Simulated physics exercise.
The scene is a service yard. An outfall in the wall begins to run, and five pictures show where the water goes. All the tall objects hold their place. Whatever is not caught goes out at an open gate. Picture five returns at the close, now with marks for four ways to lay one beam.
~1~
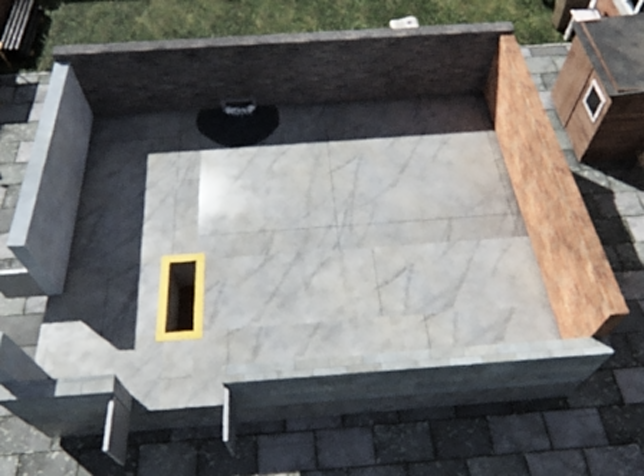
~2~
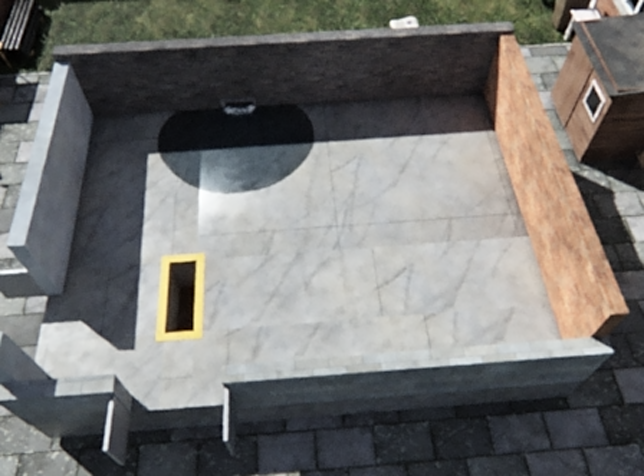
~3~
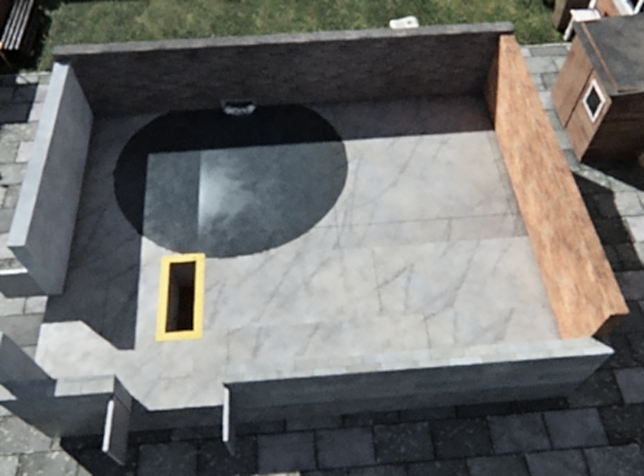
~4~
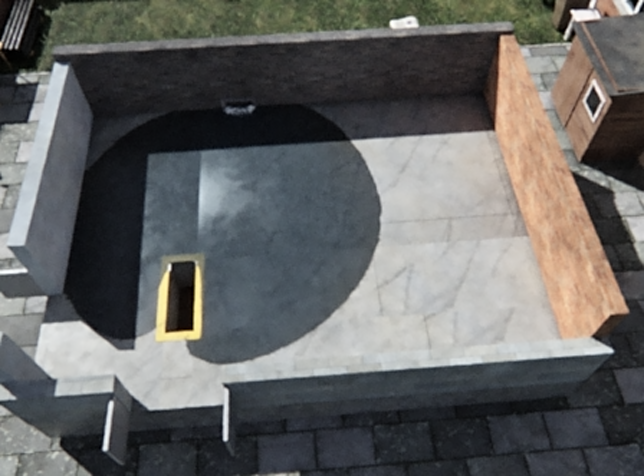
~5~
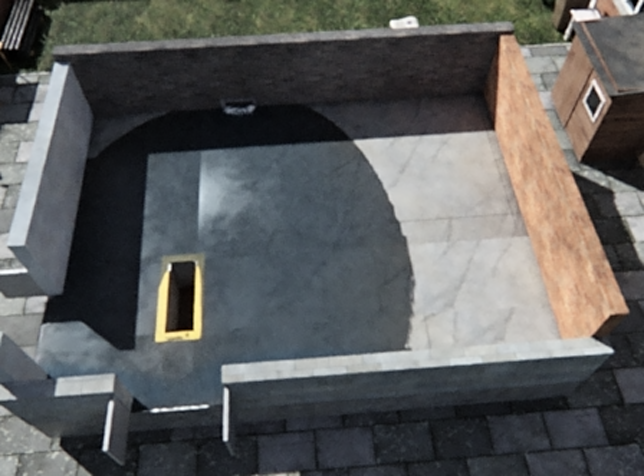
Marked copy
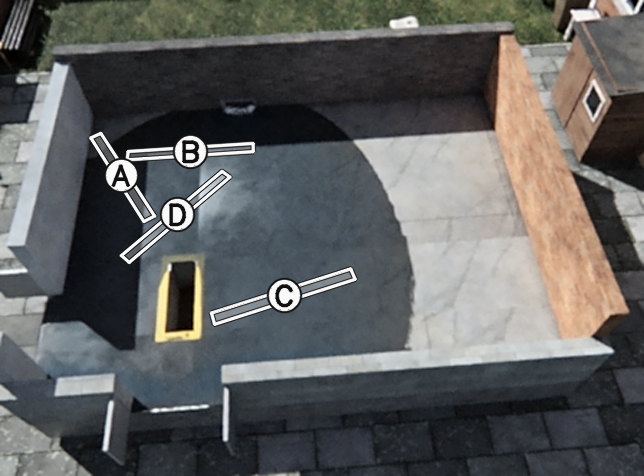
Service yard with water spreading from an outfall at the back wall, darkening the pale floor and reaching around a yellow drain.
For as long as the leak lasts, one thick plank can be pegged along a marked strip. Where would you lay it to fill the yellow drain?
The answer is place C.
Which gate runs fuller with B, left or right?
More leaves on the right.
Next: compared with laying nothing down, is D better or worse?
Place D is worse.
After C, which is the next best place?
A it is.
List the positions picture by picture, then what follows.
Outfall at (239, 103); yellow drain at (181, 296); open gate at (56, 333); open gate at (182, 392); water covers 3 % of the ground and shows as far out as (264, 136); yellow drain still dry.
Water covers 11 % of the ground and shows as far out as (266, 184); yellow drain still dry.
Water covers 26 % of the ground and shows as far out as (188, 251); yellow drain still dry.
Water covers 47 % of the ground and shows as far out as (112, 334); yellow drain taking water.
61 % of the ground is wet; yellow drain taking water.
On the marked copy, A from (95, 135) to (149, 218); B from (127, 155) to (253, 147); C from (213, 318) to (352, 274); D from (125, 258) to (225, 174).
With A, about 32 % of the stream runs into the yellow drain, about 66 % out by the gates.
With B, about 17 % of the stream runs into the yellow drain, about 82 % out by the gates.
With C, about 52 % of the stream runs into the yellow drain, about 47 % out by the gates.
With D, about 14 % of the stream runs into the yellow drain, about 84 % out by the gates.
